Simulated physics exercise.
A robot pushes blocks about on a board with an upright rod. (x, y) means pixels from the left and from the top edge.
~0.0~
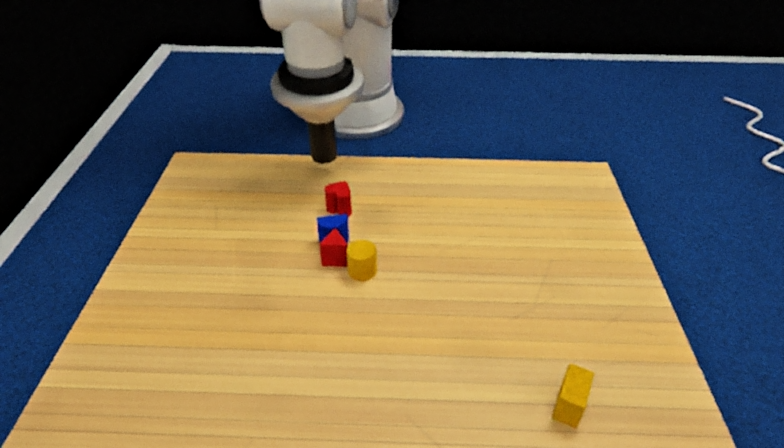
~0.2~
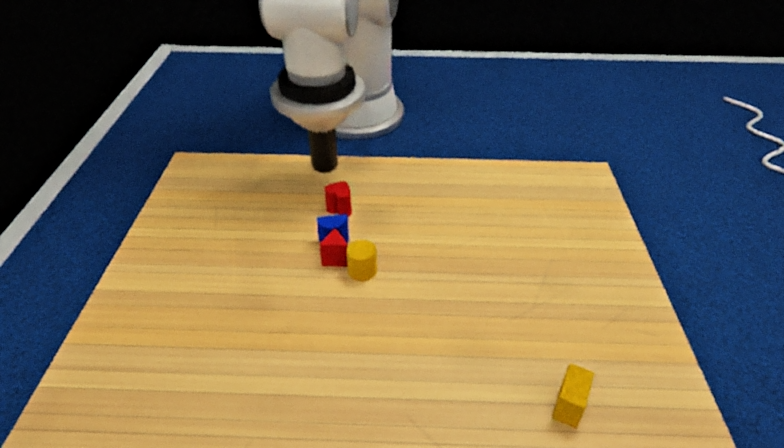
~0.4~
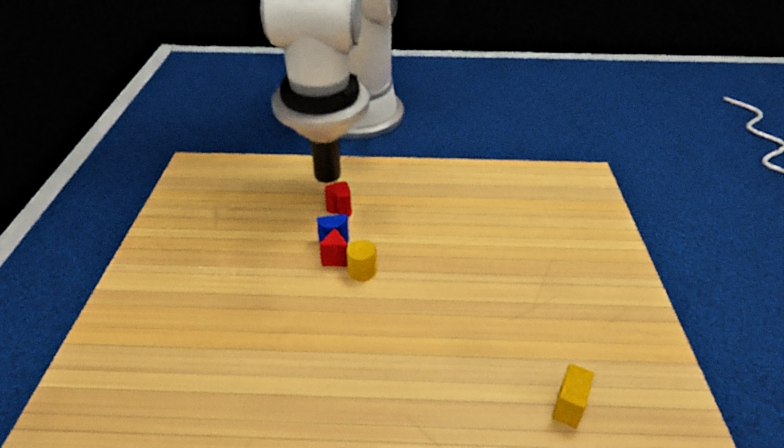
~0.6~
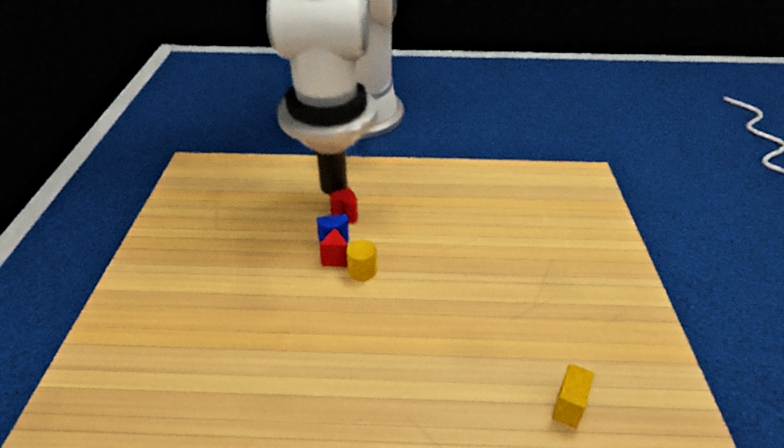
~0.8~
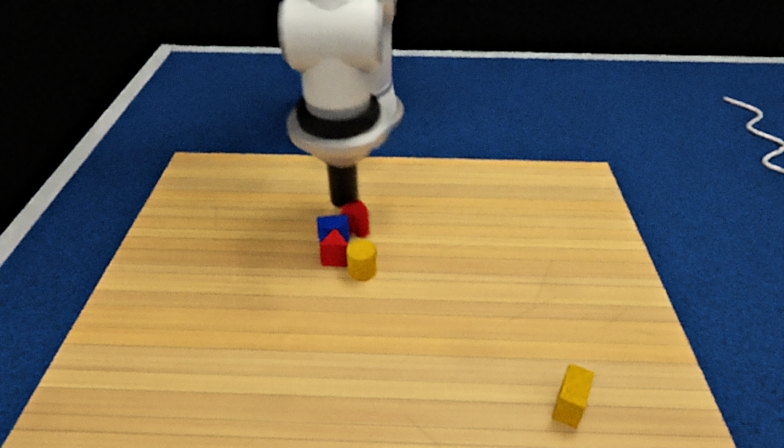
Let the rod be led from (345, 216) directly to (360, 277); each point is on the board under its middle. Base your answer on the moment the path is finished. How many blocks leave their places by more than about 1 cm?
My count: 3 or more.
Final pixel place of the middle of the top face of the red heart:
Put as a pixel place, it's (385, 243).
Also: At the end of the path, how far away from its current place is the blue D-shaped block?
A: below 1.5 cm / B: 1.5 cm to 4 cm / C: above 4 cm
Option B.
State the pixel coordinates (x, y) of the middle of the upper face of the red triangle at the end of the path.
The answer is (324, 250).
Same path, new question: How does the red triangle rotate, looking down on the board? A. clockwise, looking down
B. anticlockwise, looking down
My pick is B.
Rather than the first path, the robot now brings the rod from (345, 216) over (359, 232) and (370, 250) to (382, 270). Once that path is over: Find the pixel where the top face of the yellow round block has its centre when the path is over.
Top centre: (362, 267).
The first path, step by step. One third of the way, rod at (349, 220); blue D-shaped block at (333, 227), turned 55° clockwise; red triangle at (331, 242), turned 30° anticlockwise; red heart at (366, 227), turned 20° anticlockwise.
Two thirds of the way, rod at (354, 240); blue D-shaped block at (328, 233), turned 80° clockwise; red triangle at (324, 250), turned 60° anticlockwise; red heart at (381, 239), turned 25° anticlockwise; yellow round block at (365, 257).
At the end, rod at (359, 261); blue D-shaped block at (328, 233), turned 85° clockwise; red triangle at (324, 250), turned 60° anticlockwise; red heart at (385, 243), turned 60° anticlockwise; yellow round block at (374, 276).
